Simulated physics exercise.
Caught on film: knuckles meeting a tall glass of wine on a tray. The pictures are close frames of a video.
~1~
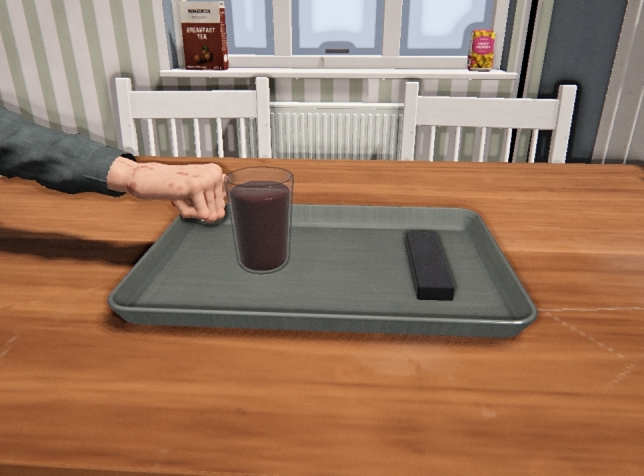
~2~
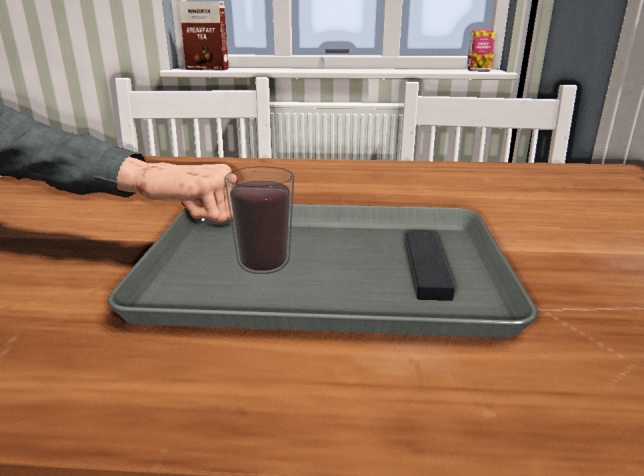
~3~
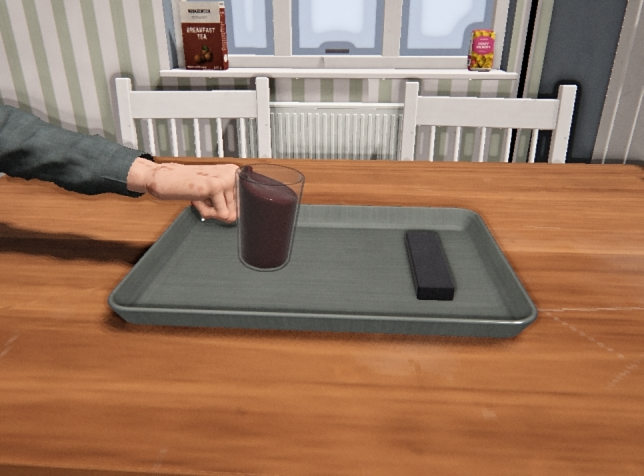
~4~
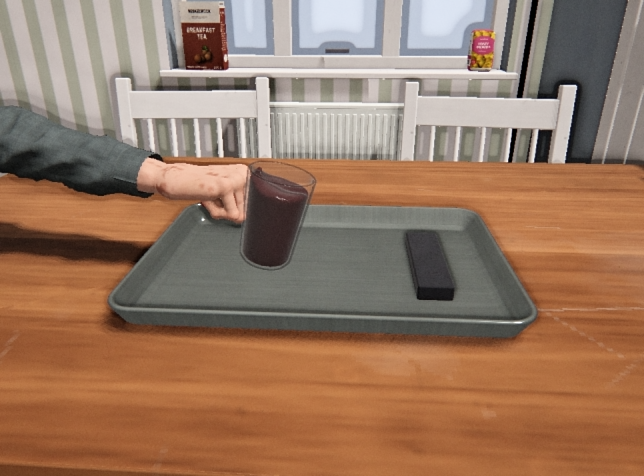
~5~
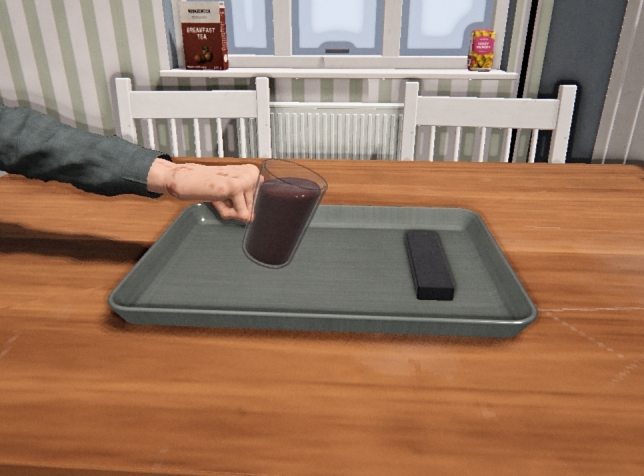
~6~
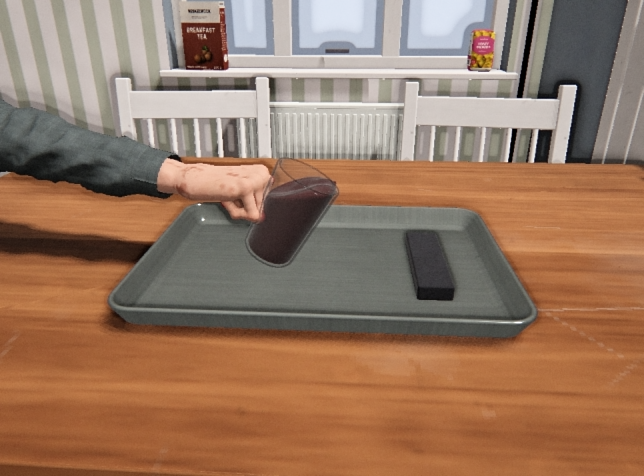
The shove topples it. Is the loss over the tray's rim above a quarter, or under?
After the fall under a quarter gets off the tray.
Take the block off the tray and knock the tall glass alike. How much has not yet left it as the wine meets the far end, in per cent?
About 60 per cent.
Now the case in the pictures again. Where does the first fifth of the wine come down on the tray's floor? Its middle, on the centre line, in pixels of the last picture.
Roughly at (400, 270).
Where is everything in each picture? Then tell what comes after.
In the first picture, tilt 0°; right rim (292, 179); surface from (231, 188) to (290, 189); the tray's far rim is at (501, 254); a block is fixed to the tray further along.
In the second picture, tilt 0°; right rim (292, 179); surface from (231, 187) to (290, 189).
In the third picture, tilt 6°; right rim (303, 180); surface from (241, 169) to (298, 195).
In the fourth picture, tilt 13°; right rim (314, 183); surface from (252, 170) to (309, 191).
In the fifth picture, tilt 20°; right rim (326, 187); surface from (258, 191) to (322, 186).
In the sixth picture, tilt 28°; right rim (337, 193); surface from (264, 199) to (337, 186); 1 per cent is over the edge.
A moment on, the tall glass lies on its side and 94 per cent is in the glass, 6 on the tray and 0 above or beyond its rim.
Next, the tall glass lies on its side and 51 per cent is in the glass, 39 on the tray and 10 above or beyond its rim.
Then the tall glass lies on its side and 30 per cent is in the glass, 58 on the tray and 12 above or beyond its rim.
Later the tall glass lies on its side and 15 per cent is in the glass, 72 on the tray and 13 above or beyond its rim.
At rest 87 per cent is held by tray and glass, 13 is off the tray.
